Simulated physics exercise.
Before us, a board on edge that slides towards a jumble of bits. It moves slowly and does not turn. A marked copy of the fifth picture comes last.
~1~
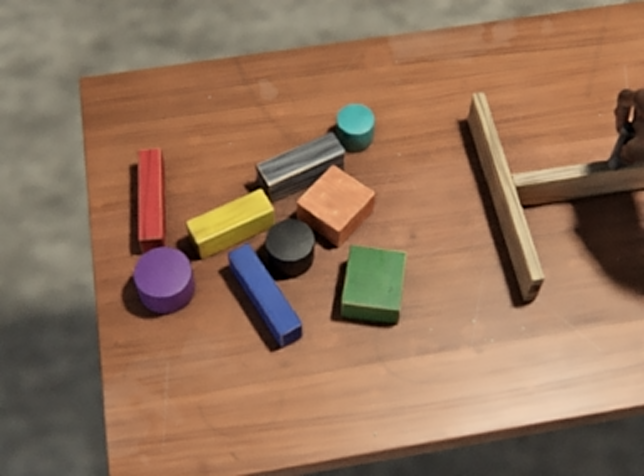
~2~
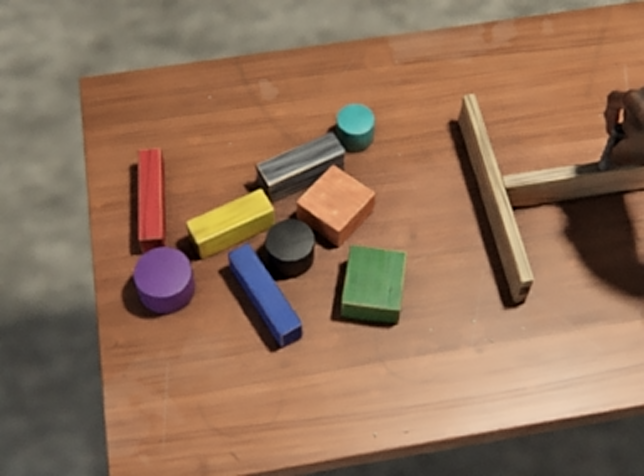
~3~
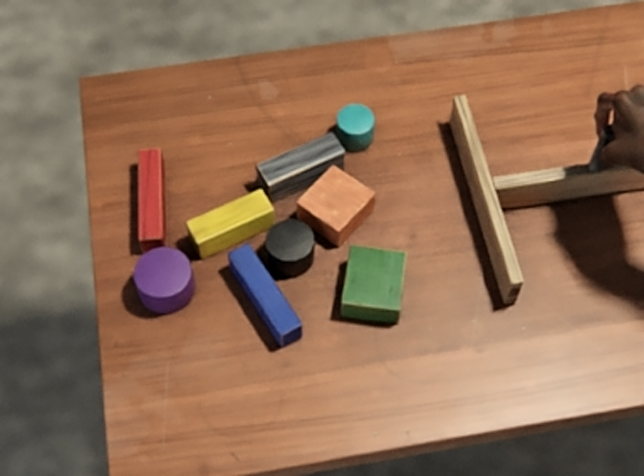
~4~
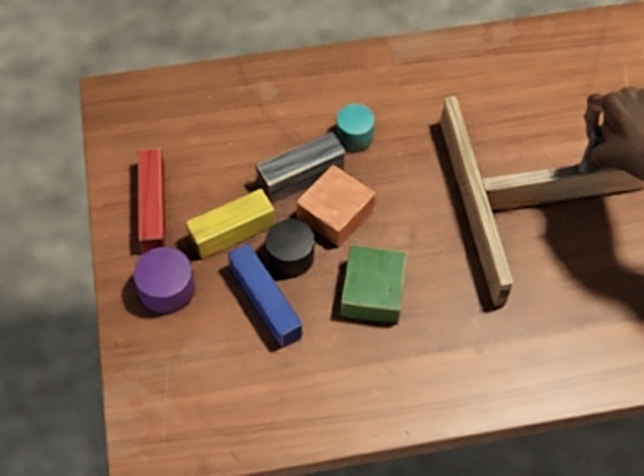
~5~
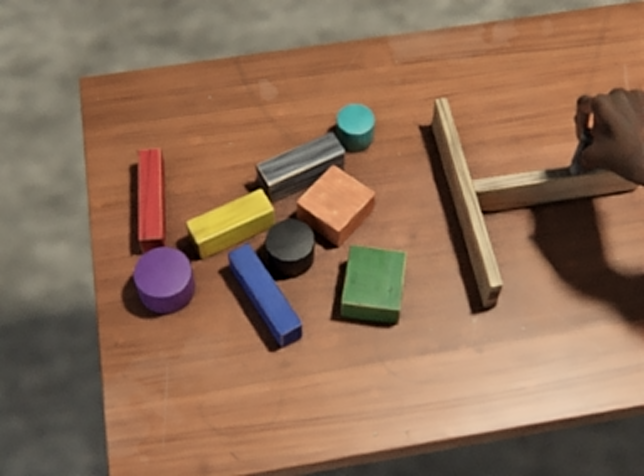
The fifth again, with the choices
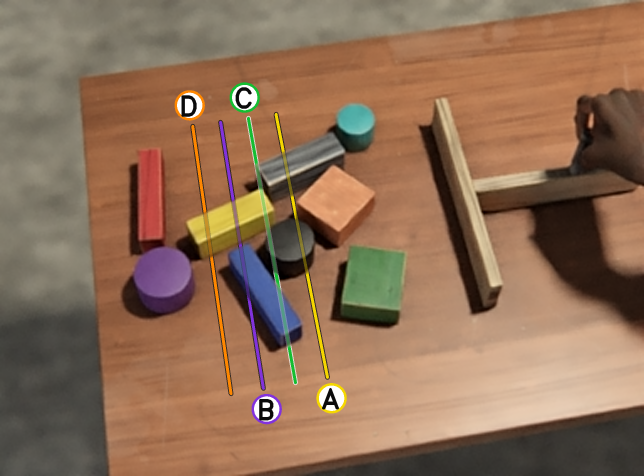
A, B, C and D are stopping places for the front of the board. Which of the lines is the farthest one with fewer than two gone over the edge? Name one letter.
It can go as far as D.
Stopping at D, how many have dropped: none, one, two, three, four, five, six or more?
The count is none.
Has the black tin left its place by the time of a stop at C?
Yes.
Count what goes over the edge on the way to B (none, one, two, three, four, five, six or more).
The count is none.
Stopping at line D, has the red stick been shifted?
Yes.
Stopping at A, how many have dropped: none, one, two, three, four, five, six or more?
In all, none.
On the marked copy, A at (300, 236); B at (240, 245); C at (270, 241); D at (210, 250).
Following D. Soon after the start, board (375, 201); turquoise tin (328, 127); green block (356, 289).
Later, board (284, 215); purple tin (160, 290); yellow stick (187, 231).
In the end, board (212, 225); purple tin (102, 301); red stick (96, 204); none fallen.
As for the rest, A is within the limit but short; B is within the limit but short; C is within the limit but short.
